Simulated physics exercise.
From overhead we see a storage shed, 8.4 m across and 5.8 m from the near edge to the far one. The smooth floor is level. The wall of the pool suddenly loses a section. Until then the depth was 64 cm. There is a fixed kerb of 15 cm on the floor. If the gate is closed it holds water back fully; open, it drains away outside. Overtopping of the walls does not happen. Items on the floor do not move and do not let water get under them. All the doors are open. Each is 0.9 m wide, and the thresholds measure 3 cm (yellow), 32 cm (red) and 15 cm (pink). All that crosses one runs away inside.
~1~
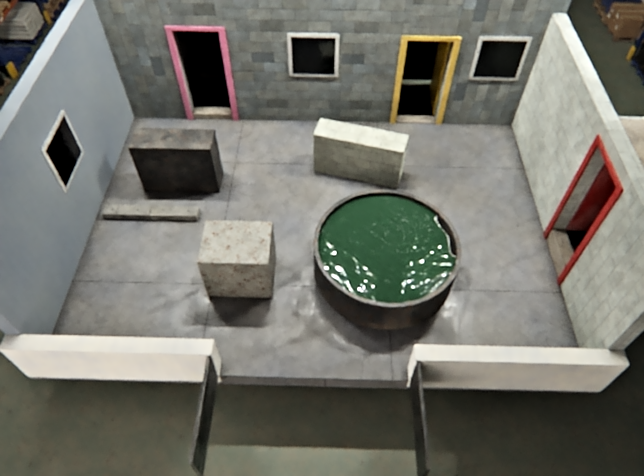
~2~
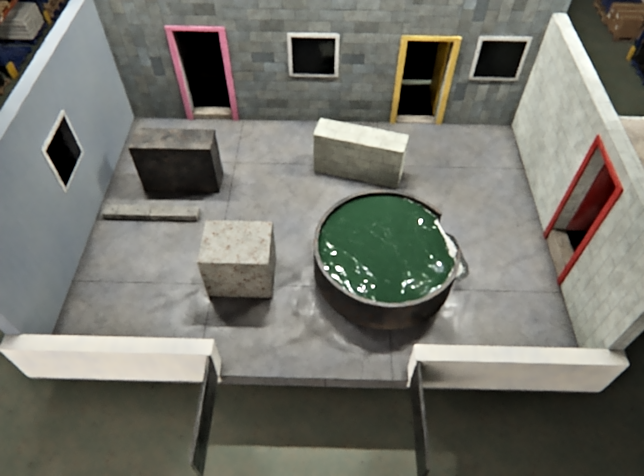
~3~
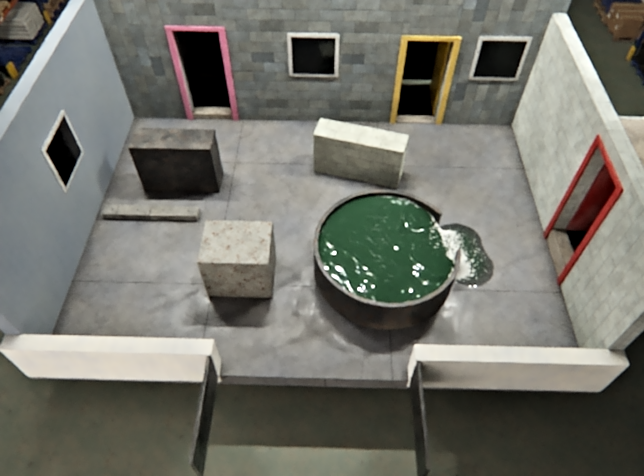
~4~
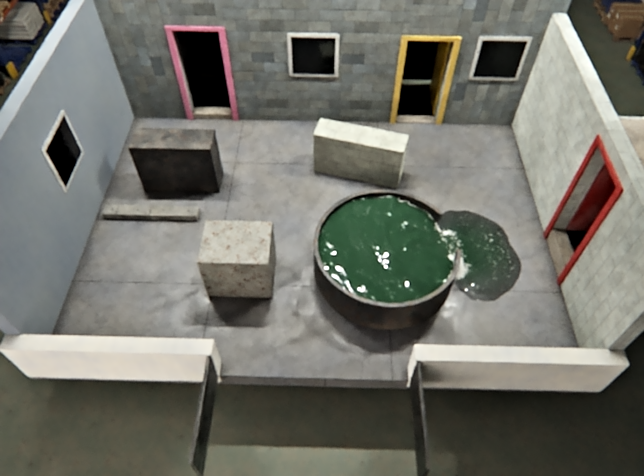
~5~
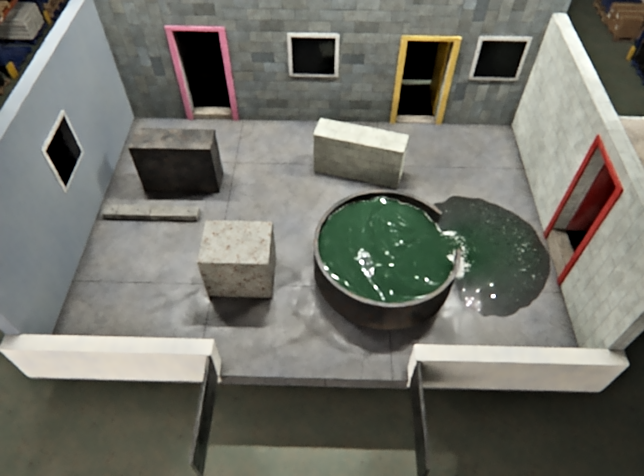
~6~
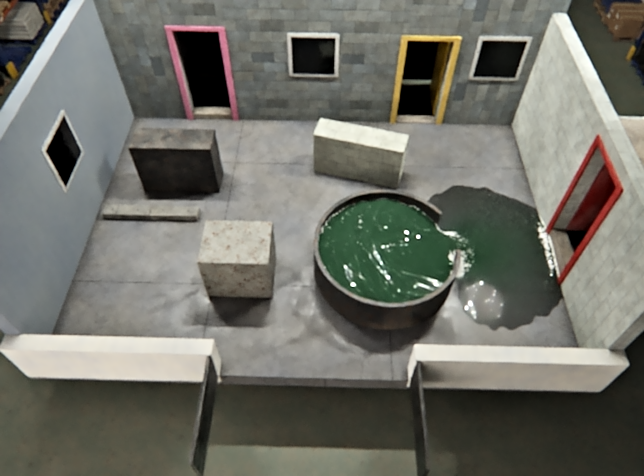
Green water pouring through a gap in the right side of a round pool, spreading across the grey floor toward a red-framed doorway.
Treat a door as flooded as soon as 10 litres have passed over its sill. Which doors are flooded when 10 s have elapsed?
The flooding: The yellow door is flooded; the red door stays unflooded; the pink door stays unflooded.
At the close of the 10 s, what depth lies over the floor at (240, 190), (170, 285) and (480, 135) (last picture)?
Around 3 cm, 1 cm and 10 cm.
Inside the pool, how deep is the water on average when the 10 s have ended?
Mean depth: About 13 cm.
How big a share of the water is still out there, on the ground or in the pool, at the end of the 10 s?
Roughly 90 in a hundred.
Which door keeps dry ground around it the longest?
Door: Pink.
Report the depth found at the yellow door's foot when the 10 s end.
Depth: Approx. 6.0 cm.
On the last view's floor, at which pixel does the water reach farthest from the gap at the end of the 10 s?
Somewhere around (135, 118).
A moment later water covers 15 % of the floor and is deepest (34 cm) near (543, 257); yellow door not reached, red door 33 cm at the sill, 0 L in, pink door not reached.
Soon after water covers 20 % of the floor and is deepest (36 cm) near (505, 126); yellow door not reached, red door 30 cm at the sill, 1 L in, pink door not reached.
Next water covers 30 % of the floor and is deepest (26 cm) near (508, 136); yellow door 8 cm at the sill, 3 L in, red door 22 cm at the sill, 2 L in, pink door not reached.
Later on water covers 60 % of the floor and is deepest (18 cm) near (545, 265); yellow door 8 cm at the sill, 41 L in, red door 17 cm at the sill, 2 L in, pink door 5 cm at the sill, 0 L in.
At the end water covers 80 % of the floor and is deepest (12 cm) near (545, 265); yellow door 6 cm at the sill, 78 L in, red door 11 cm at the sill, 2 L in, pink door 3 cm at the sill, 0 L in.
